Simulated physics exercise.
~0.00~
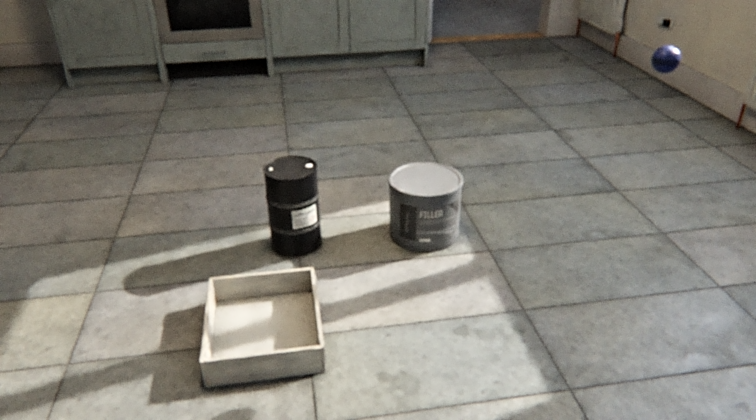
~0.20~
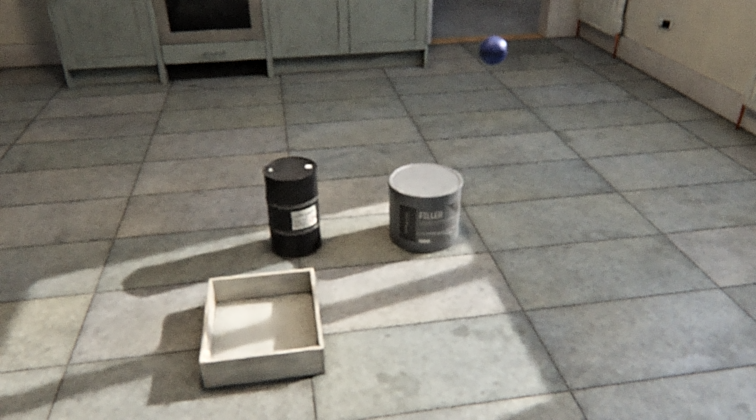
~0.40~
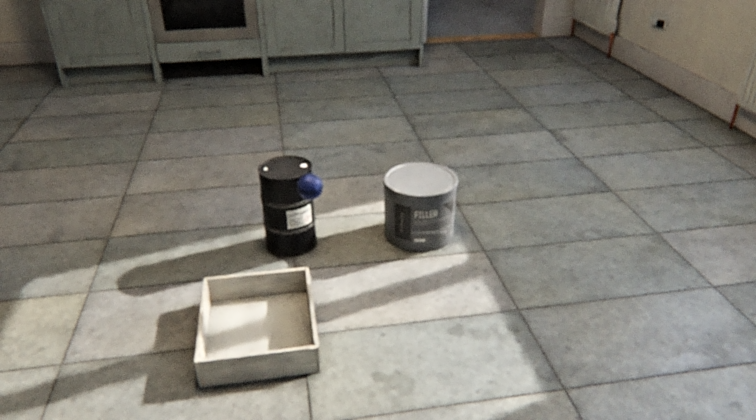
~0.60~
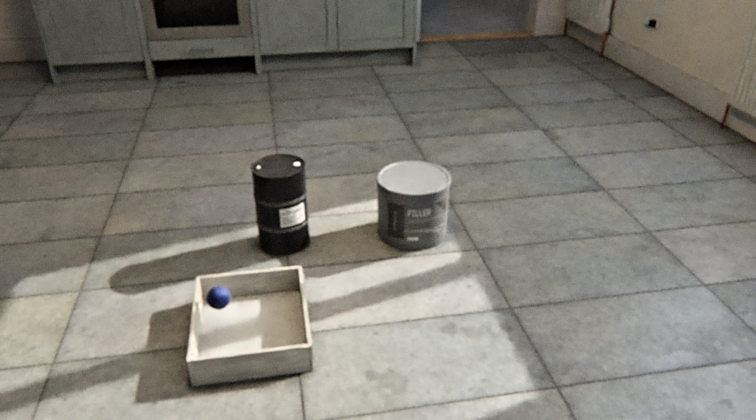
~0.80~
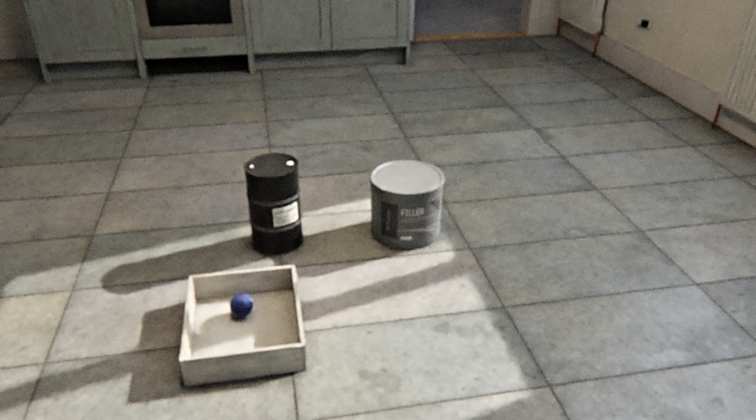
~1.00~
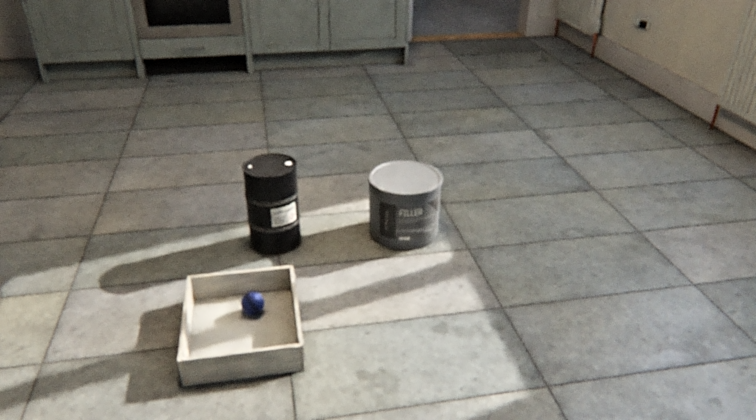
A small blue ball flies through a sunlit room with grey floor tiles, seen from above and in front, with pale cabinets along the back wall. A black canister stands near the middle, a grey pail sits to its right, and an open, shallow, pale box lies in front of the canister. The ball enters view at the upper right, travels left, then drops past the canister's upper part. It comes down inside the box toward the left, then shifts a little to the right. It ends inside the box, while the canister and pail remain upright in their places.
